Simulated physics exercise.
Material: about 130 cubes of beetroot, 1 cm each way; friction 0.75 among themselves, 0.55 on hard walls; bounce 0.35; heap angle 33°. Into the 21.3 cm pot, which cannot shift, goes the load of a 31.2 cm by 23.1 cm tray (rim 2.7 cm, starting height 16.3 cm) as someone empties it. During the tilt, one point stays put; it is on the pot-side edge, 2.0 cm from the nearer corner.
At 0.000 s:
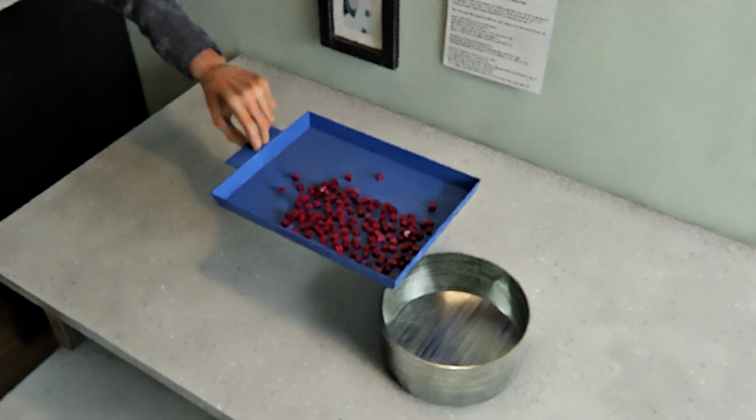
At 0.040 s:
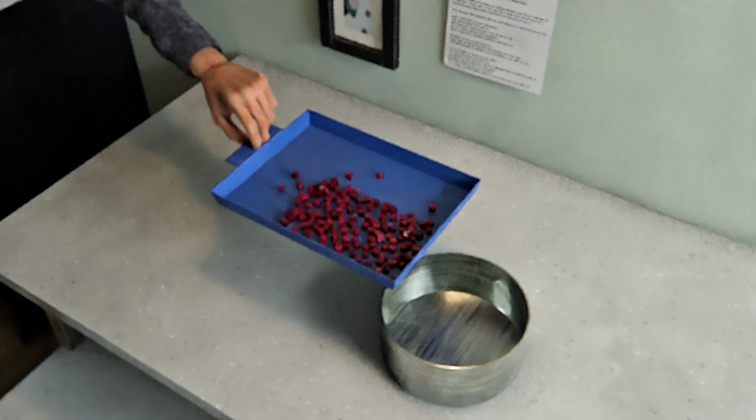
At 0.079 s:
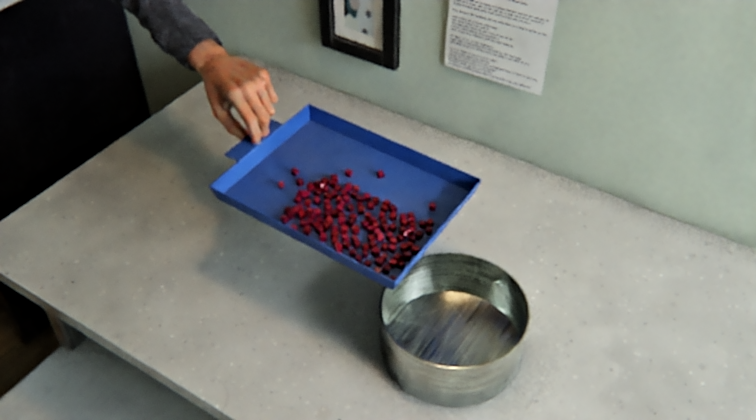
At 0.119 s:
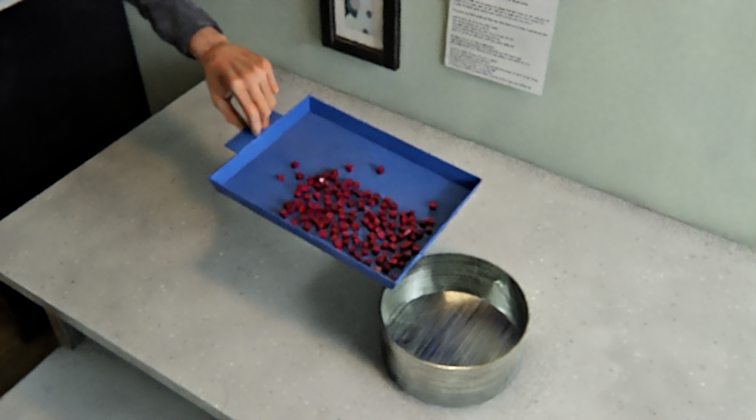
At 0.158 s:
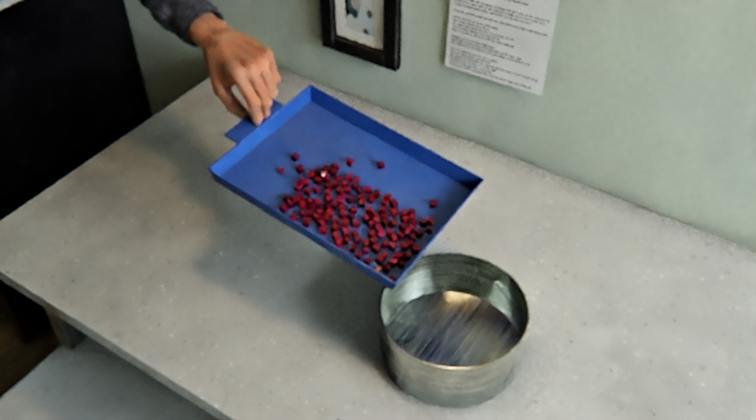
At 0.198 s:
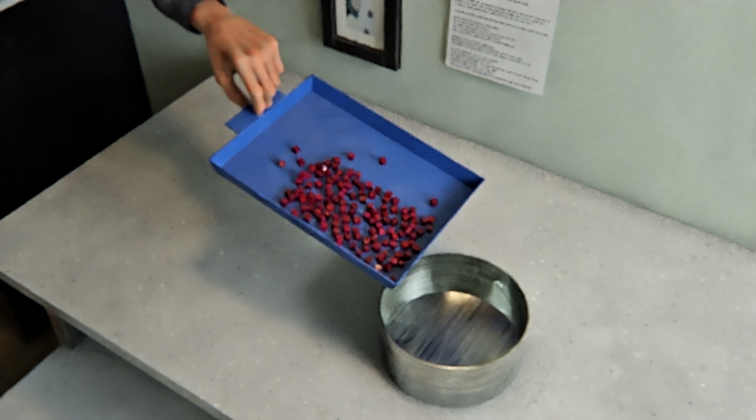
A blue tray scattered with small dark red pieces was tilted by a hand gripping its handle, the back end rising gradually while the front corner stayed low beside a round metal pot.
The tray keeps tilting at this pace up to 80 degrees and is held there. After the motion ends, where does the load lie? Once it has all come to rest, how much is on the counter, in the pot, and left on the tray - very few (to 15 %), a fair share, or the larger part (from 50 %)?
After it settles. Counter - very few, pot - the larger part, tray - a fair share.
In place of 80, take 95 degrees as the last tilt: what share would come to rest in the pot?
Result: Close to 100 %.
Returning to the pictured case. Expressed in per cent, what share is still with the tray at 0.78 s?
95%, roughly.
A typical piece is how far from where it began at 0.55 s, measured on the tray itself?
By then it sits near 3 cm from where it began.
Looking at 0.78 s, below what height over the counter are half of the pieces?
Roughly 20 centimetres, more or less.
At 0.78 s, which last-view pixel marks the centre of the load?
Load centre, approx.: (418, 248) px.
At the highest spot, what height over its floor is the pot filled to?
I'd say near 2.0 centimetres.
Then, at 0.55 s, tilt 46 degrees; the tray holds 100 %, the pot 0 %.
Then, at 0.78 s, tilt 68 degrees; the tray holds 95 %, the pot 0 %.
After 1.12 s, tilt 80 degrees; the tray holds 55 %, the pot 45 %.
By 2.4 s all is still; counter 0 %, pot 60 %, tray 40 %.
